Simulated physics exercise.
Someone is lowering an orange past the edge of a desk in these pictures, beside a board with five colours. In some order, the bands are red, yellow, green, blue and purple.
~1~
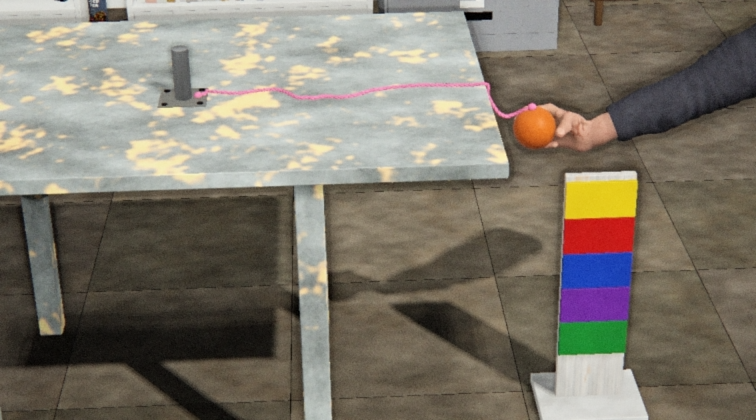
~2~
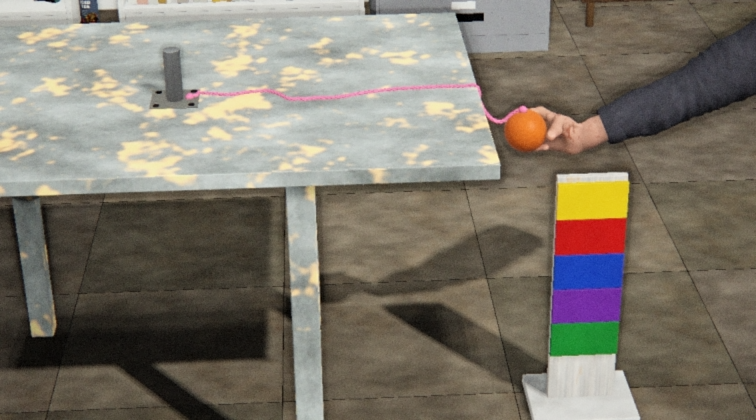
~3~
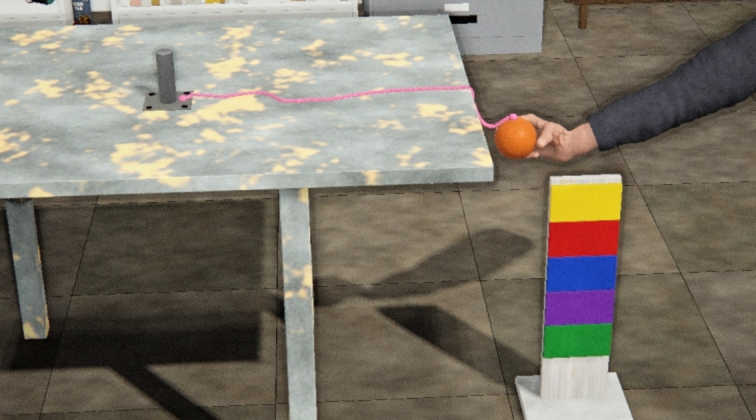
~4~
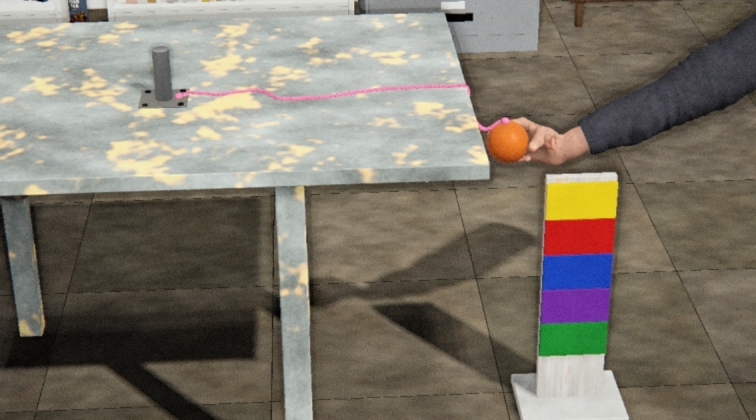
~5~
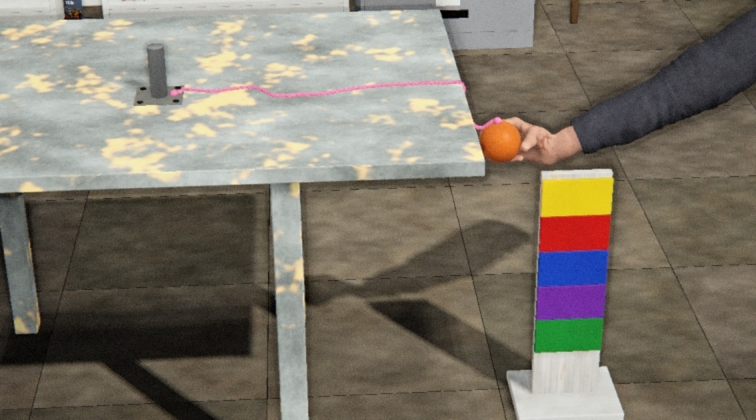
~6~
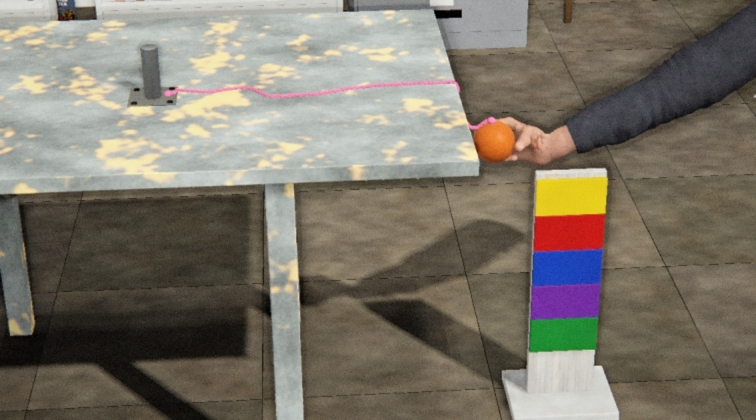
In this clip, a hand holds an orange attached to a pink shoelace that runs across a patchy table from a metal post, lowering it slightly and easing it left near the table's edge, above a board with five coloured bands.
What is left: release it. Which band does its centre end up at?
Yellow.
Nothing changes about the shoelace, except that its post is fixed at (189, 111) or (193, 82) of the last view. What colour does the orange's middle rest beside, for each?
Answer, in order: Red, red.
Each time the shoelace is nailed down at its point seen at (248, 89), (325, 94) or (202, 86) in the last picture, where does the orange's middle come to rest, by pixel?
Try one gives (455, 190), try two (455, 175), and try three (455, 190).
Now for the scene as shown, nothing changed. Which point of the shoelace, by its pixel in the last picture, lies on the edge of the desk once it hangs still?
Close to (432, 83).
A little later, orange near (481, 191); level with yellow.
Next, orange near (436, 197); level with yellow.
Later still, orange near (453, 200); level with yellow.
When it is over, orange near (455, 200); level with yellow. Its middle rests at the yellow band.
